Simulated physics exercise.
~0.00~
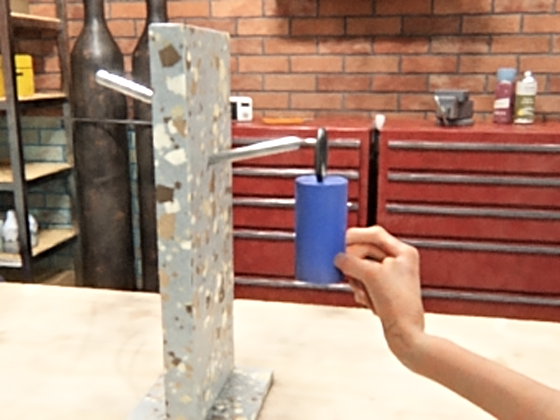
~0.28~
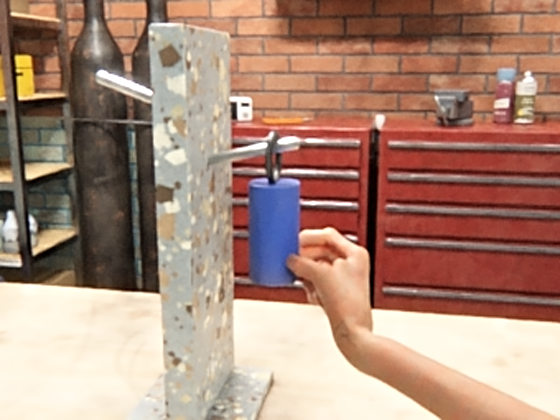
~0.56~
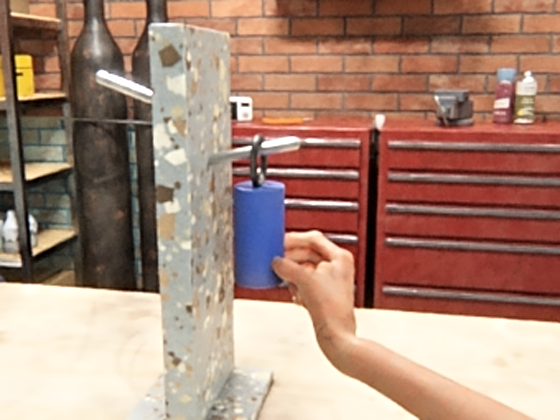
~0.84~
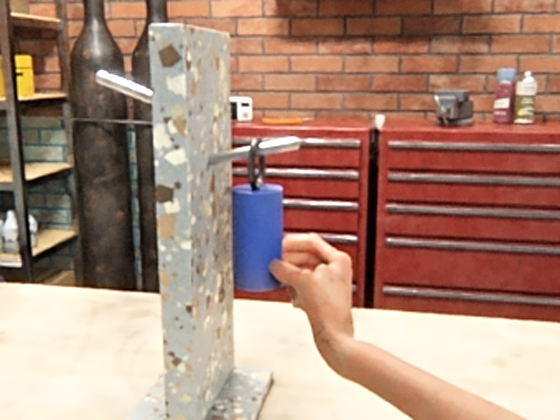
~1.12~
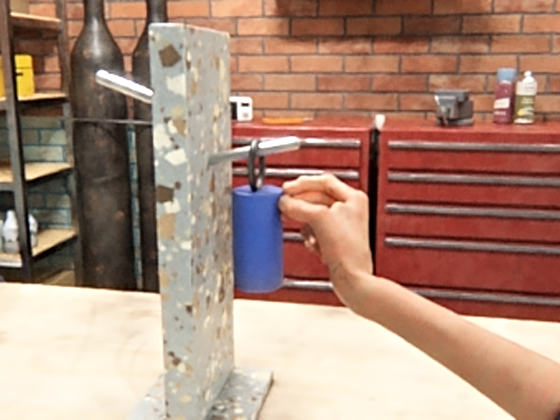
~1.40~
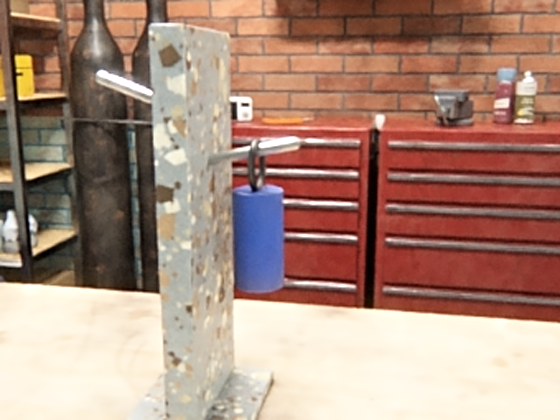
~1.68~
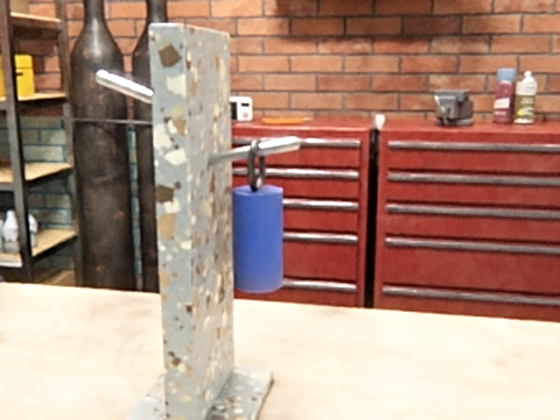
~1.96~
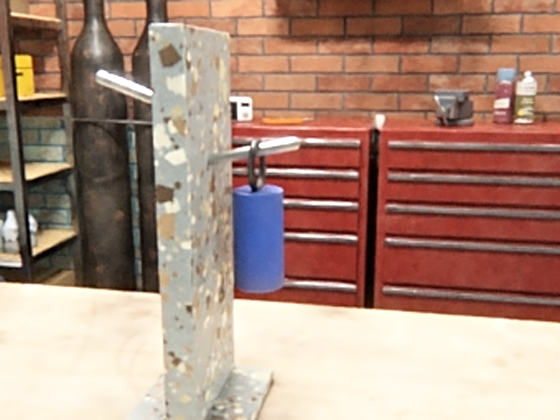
In a workshop with a brick wall and red tool drawers behind a pale tabletop, a still, level view faces an upright speckled stone slab with metal pegs sticking out to either side. Dark tall cylinders and a shelf stand at the left. A hand reaching in from the right holds a blue cylindrical lantern by its lower part, its dark loop at the right-hand peg. The hand slides it left along the peg, closer to the slab. The fingers then shift to the lantern's top, let go and withdraw, and it stays hanging there, at rest.
